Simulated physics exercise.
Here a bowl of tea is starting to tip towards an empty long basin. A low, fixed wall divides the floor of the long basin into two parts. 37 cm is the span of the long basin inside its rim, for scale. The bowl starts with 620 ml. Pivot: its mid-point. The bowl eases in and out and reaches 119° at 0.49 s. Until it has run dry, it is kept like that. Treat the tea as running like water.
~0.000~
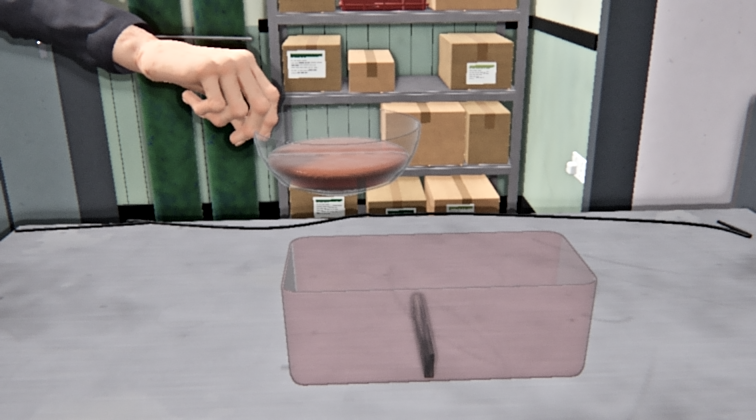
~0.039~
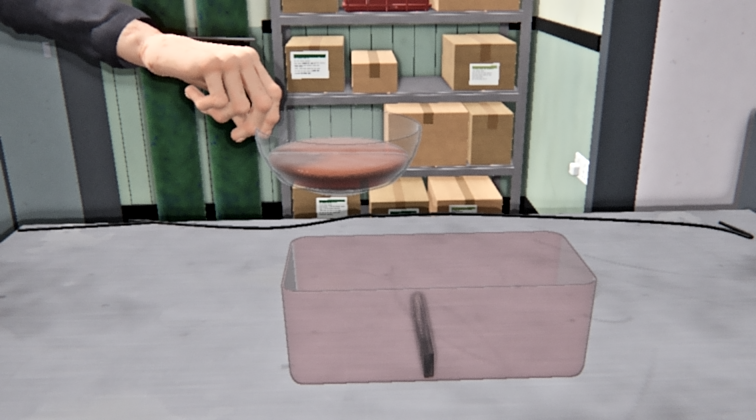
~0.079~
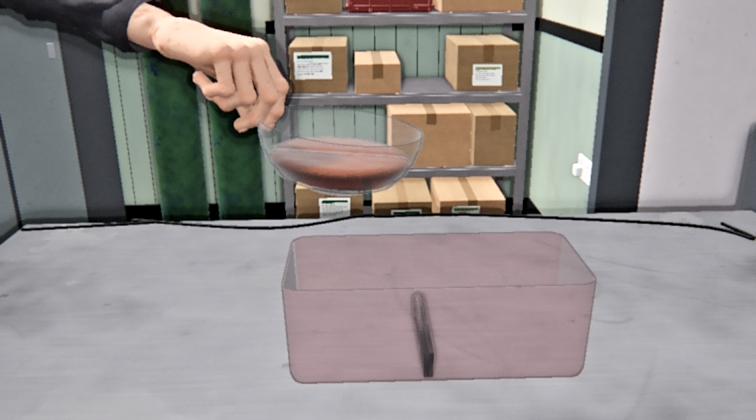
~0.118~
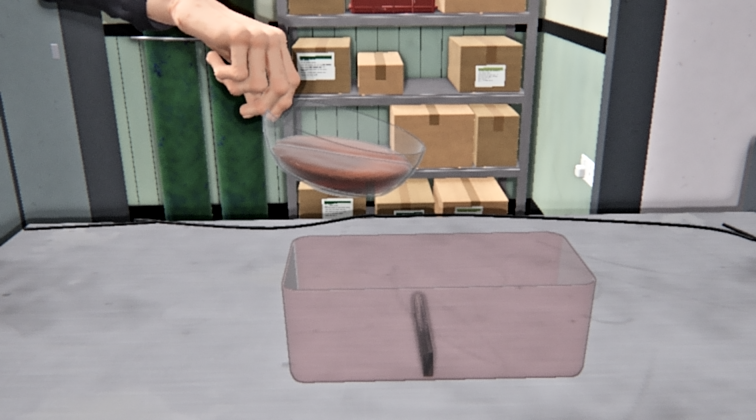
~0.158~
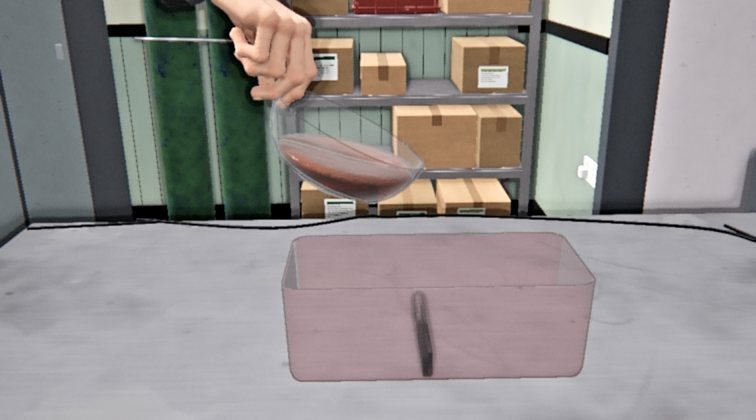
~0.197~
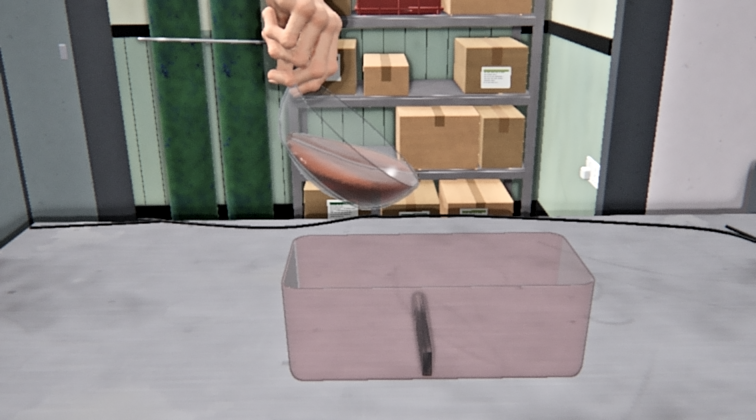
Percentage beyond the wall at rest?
62 per cent.
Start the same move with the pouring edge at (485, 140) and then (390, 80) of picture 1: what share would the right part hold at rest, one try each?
I'd expect close to 75 per cent and then close to 45 per cent.
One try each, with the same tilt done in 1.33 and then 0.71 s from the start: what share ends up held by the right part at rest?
75 per cent first, 65 per cent second.
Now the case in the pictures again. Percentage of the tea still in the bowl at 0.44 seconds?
At that time about 0 in a hundred parts are still held.
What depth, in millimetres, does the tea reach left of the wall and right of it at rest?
Final levels - left approx 8 mm, right approx 14 mm.
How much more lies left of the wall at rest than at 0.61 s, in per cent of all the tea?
Around 6 in a hundred.
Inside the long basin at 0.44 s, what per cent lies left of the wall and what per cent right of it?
Some 32 per cent left and 58 right.
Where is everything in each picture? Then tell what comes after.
It leans 0°; its right rim is at (419, 124); the tea meets the walls at (267, 154) and (409, 151); the long basin's rim runs from (287, 264) to (578, 257); the wall's top is at (423, 323), in the first picture.
It leans 2°; its right rim is at (420, 127); the tea meets the walls at (267, 153) and (409, 152), in the second picture.
It leans 8°; its right rim is at (422, 135); the tea meets the walls at (269, 149) and (410, 156), in the third picture.
It leans 16°; its right rim is at (424, 148); the tea meets the walls at (272, 143) and (412, 162), in the fourth picture.
It leans 28°; its right rim is at (422, 165); the tea meets the walls at (277, 139) and (407, 166), in the fifth picture.
It leans 41°; its right rim is at (417, 183); the tea meets the walls at (287, 136) and (409, 170); 1 per cent is over the edge, in the sixth picture.
By 0.44 s the tilt is 115° and 0 per cent is still to pour, 32 is left of the wall and 59 right of it.
By 0.61 s the tilt is 119° and 0 per cent is still to pour, 29 is left of the wall and 64 right of it.
By 0.79 s the tilt is 119° and 0 per cent is still to pour, 32 is left of the wall and 61 right of it.
By 0.99 s the tilt is 119° and 0 per cent is still to pour, 35 is left of the wall and 62 right of it.
At rest 35 per cent lies left of the wall, 62 right of it and 3 outside.
